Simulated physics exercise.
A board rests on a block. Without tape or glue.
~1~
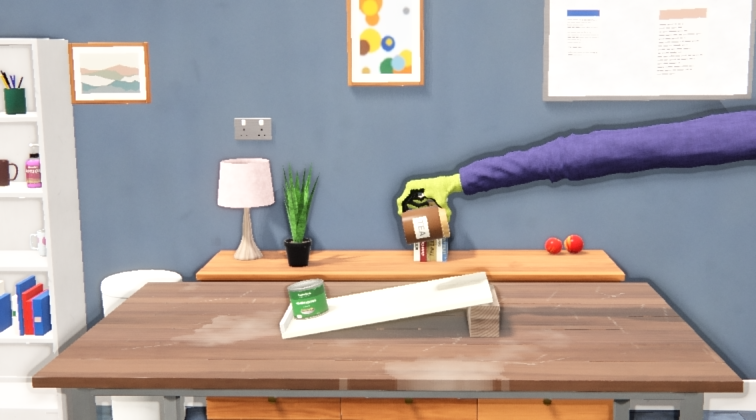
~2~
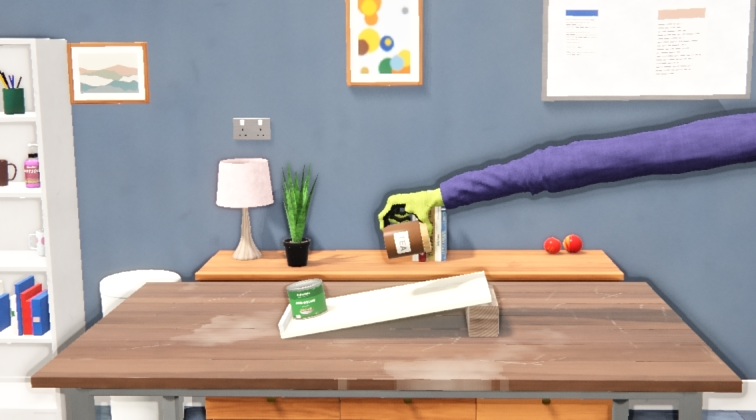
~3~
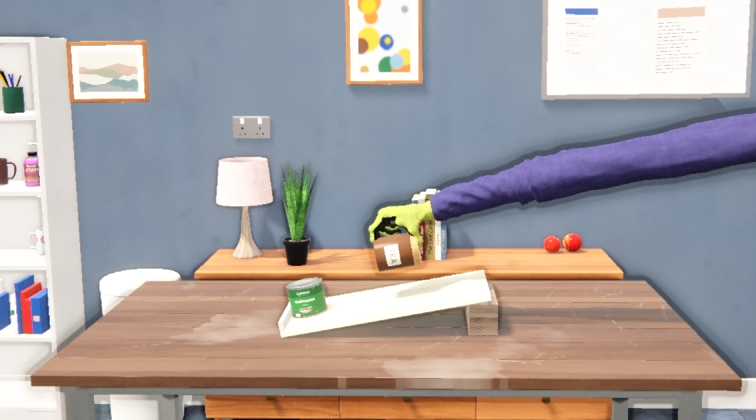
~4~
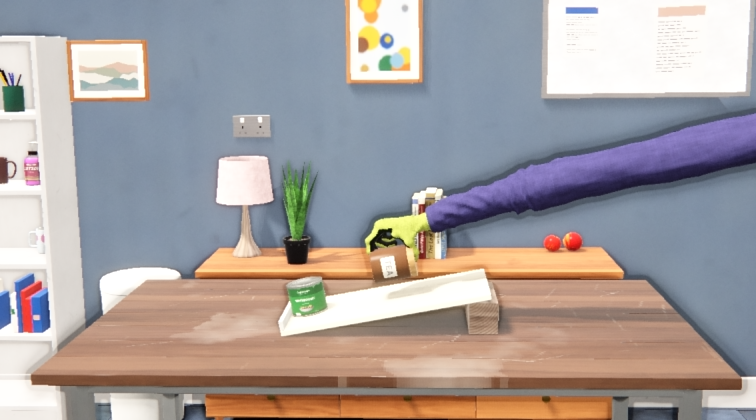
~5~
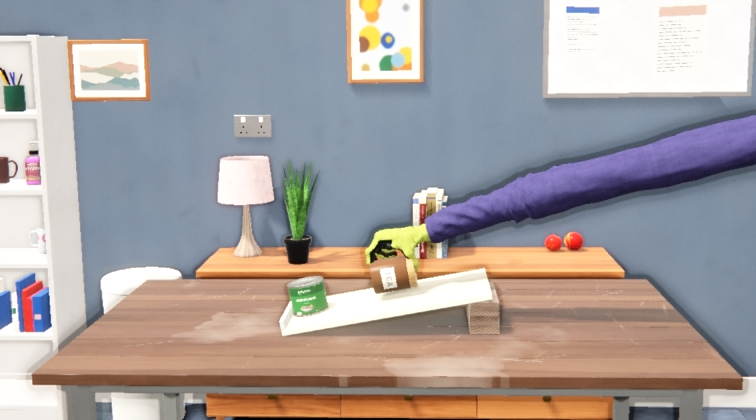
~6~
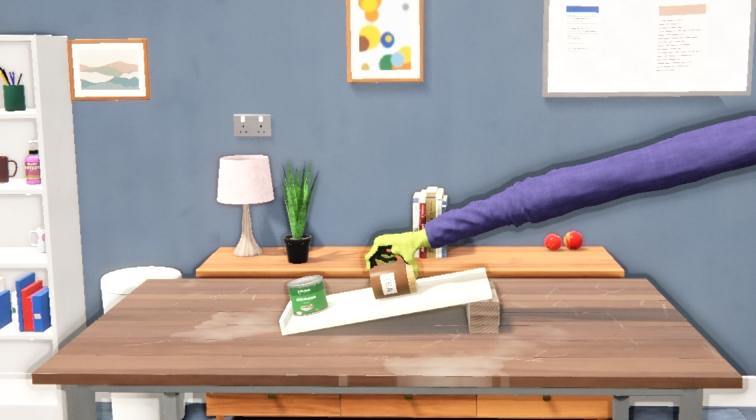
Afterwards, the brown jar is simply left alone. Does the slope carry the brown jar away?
Still.
Then, 0.30 s past the last view, nothing moves.
Then, 0.70 s past the last view, brown jar resting near (393, 280).
Finally, both still in place. Final places as the last picture's camera would see them, brown jar near (393, 280). The brown jar keeps its place.
